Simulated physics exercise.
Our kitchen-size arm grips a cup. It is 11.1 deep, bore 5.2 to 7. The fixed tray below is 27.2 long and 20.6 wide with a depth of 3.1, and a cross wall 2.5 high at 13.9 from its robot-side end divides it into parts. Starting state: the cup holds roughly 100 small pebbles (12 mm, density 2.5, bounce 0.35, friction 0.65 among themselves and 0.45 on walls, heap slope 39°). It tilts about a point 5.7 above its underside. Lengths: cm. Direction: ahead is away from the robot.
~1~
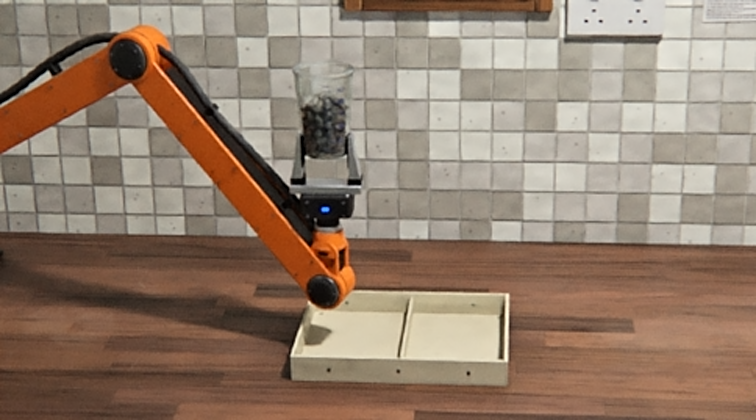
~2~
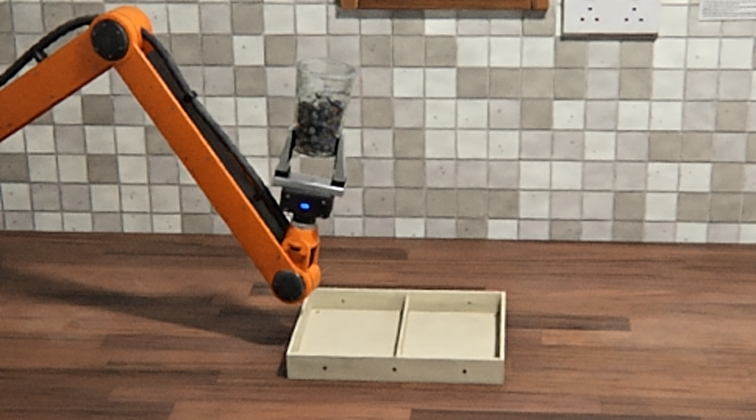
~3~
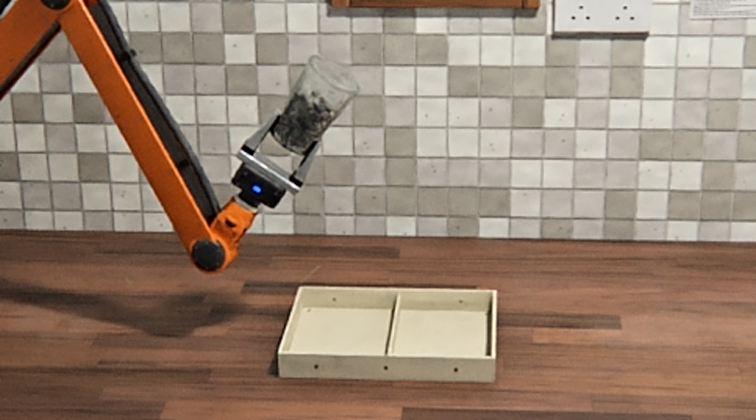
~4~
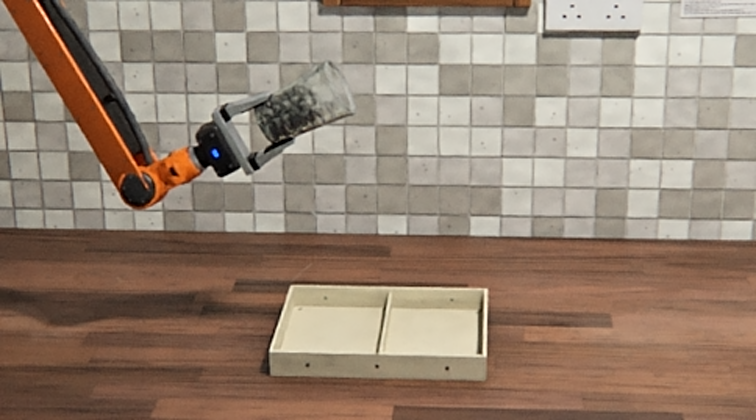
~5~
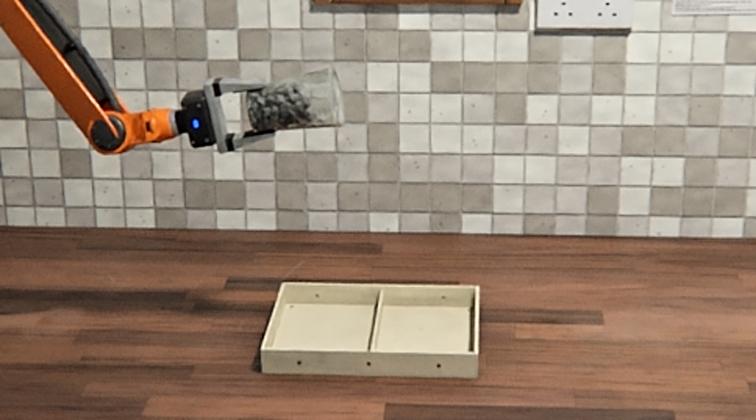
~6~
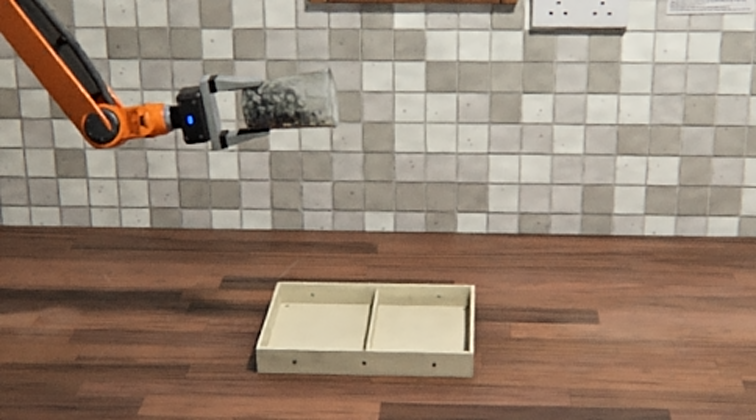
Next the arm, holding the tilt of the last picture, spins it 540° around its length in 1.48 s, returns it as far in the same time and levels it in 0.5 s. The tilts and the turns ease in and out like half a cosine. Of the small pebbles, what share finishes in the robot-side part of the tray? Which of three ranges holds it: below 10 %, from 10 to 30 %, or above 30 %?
It lands in the range from 10 to 30 %.
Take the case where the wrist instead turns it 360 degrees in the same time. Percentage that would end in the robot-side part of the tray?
It would be roughly 10 percent.
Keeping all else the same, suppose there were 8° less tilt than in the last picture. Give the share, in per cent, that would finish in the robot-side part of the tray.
Then roughly 0 per cent.
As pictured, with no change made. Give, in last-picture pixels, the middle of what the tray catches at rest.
The middle lies at roughly (364, 330).
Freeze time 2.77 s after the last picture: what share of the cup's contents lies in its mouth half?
Mouth-half share: Approx. 35 in a hundred.
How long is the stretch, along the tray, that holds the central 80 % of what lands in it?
22 cm, roughly.
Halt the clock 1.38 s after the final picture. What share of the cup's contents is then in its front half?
Some 30 percent of the contents is nearer the viewer than the centre line.
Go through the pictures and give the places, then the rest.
The first frame shows the cup middle at (325, 112), upright; upper third of the load around (326, 108), from x 305 to 345, top at y 95; 101 in the cup.
The second frame shows the cup middle at (321, 110), tipped 10°; upper third of the load around (321, 106), from x 300 to 340, top at y 90.
The third frame shows the cup middle at (311, 109), tipped 35°; upper third of the load around (308, 105), from x 280 to 330, top at y 90.
The fourth frame shows the cup middle at (302, 107), tipped 63°; upper third of the load around (296, 101), from x 265 to 320, top at y 90.
The fifth frame shows the cup middle at (294, 104), tipped 80°; upper third of the load around (282, 97), from x 255 to 320, top at y 90.
The sixth frame shows the cup middle at (289, 103), tipped 82°; upper third of the load around (274, 96), from x 250 to 325, top at y 90; 101 in the cup.
Then, 1.38 s on, tipped 82°, highest piece 35 above the table; 87 in the cup, 6 in the far-side part, 5 in the robot-side part, 3 in flight or on a rim.
Then, 2.77 s on, tipped 82°, highest piece 35 above the table; 72 in the cup, 16 in the robot-side part, 11 in the far-side part, 2 in flight or on a rim.
Then, 3.66 s on, upright, highest piece 36 above the table; 71 in the cup, 18 in the robot-side part, 12 in the far-side part.
Then, 4.36 s on, upright, highest piece 36 above the table; 71 in the cup, 18 in the robot-side part, 12 in the far-side part.
In the end, 71 in the cup, 18 in the robot-side part, 12 in the far-side part. That is 18 % in the robot-side part of the tray.
